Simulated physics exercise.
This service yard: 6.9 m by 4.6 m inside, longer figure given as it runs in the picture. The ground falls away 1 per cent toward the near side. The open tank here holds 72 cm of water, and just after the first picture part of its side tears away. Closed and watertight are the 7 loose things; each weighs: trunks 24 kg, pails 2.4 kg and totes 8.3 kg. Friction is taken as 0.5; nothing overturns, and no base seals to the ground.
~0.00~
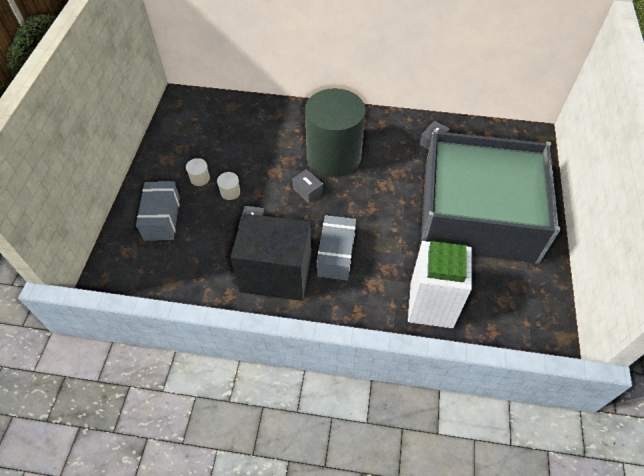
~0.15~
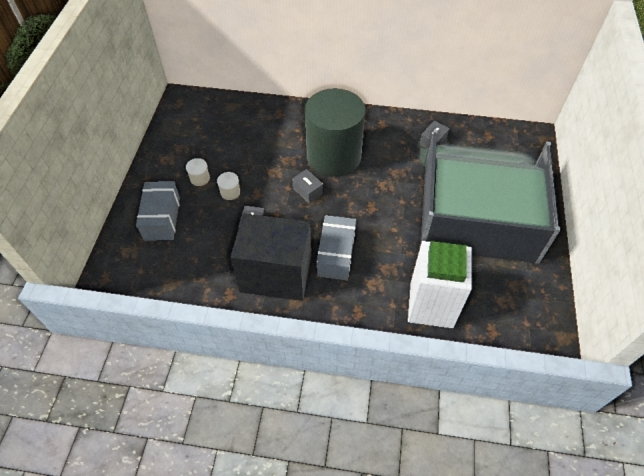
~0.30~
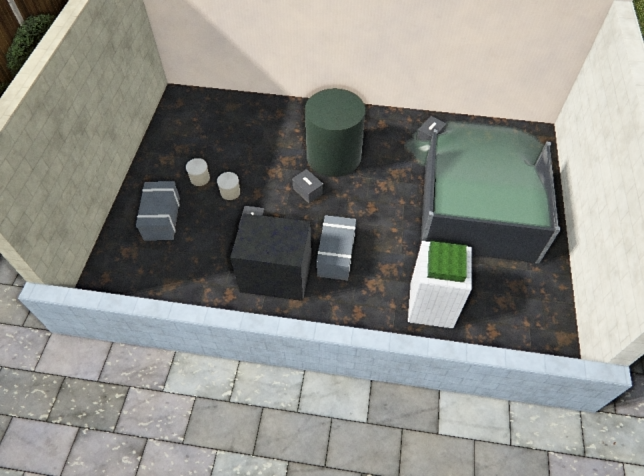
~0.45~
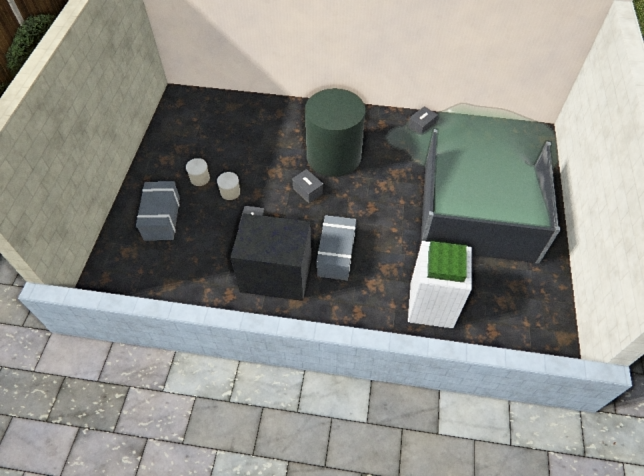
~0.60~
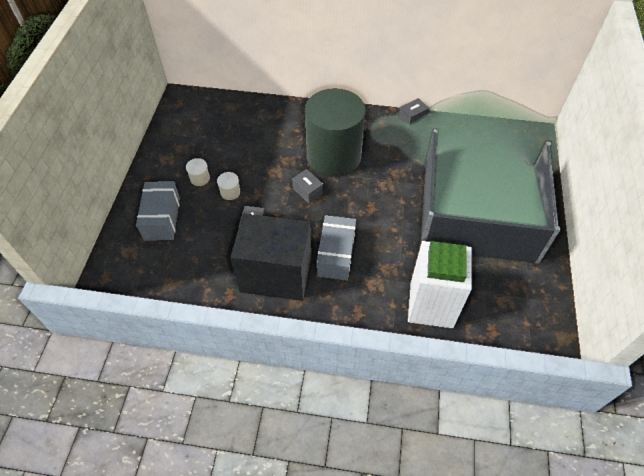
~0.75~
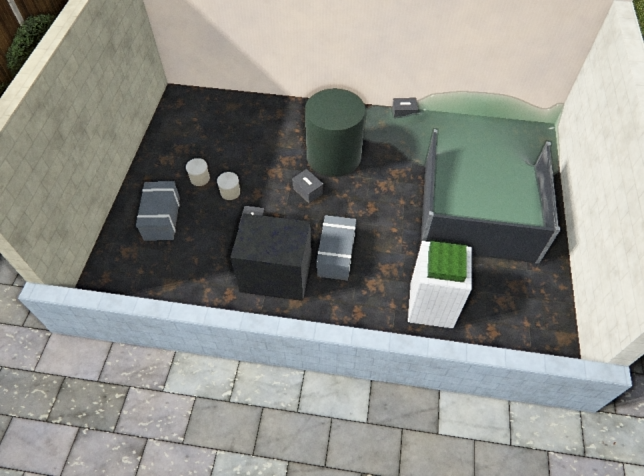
In this clip, a dark open tank of greenish water loses part of its back side in a walled yard, and the water spreads along the rear wall, carrying a small grey box leftward while the other objects stay still.
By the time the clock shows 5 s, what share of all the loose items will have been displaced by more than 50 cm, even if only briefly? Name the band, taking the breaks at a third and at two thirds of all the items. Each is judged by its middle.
The answer is the lowest band, under a third.
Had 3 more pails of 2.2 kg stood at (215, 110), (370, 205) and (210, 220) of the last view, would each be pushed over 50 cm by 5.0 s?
Order as listed: Beyond half a metre / beyond half a metre / inside half a metre.
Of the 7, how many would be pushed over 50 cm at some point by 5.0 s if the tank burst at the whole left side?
That would give 6.
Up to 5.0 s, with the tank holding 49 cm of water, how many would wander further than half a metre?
The count would be 1.
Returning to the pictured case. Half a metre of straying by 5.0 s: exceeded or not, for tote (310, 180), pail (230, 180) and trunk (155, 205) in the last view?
First falling below it, second falling below it, third falling below it.
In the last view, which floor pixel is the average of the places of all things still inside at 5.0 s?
Mean position: Approximately (243, 212).
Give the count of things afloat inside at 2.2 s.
Count: 0.
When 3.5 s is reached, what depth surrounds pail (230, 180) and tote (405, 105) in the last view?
1 and 8 cm.
After 1.1 s 1 of 7 are over 50 cm from their spots; 0 afloat.
After 2.2 s 1 of 7 are over 50 cm from their spots; 0 afloat.
After 3.5 s 1 of 7 are over 50 cm from their spots; 0 afloat.
After 5.0 s 2 of 7 are over 50 cm from their spots, and 2 have been at some point; 1 afloat.
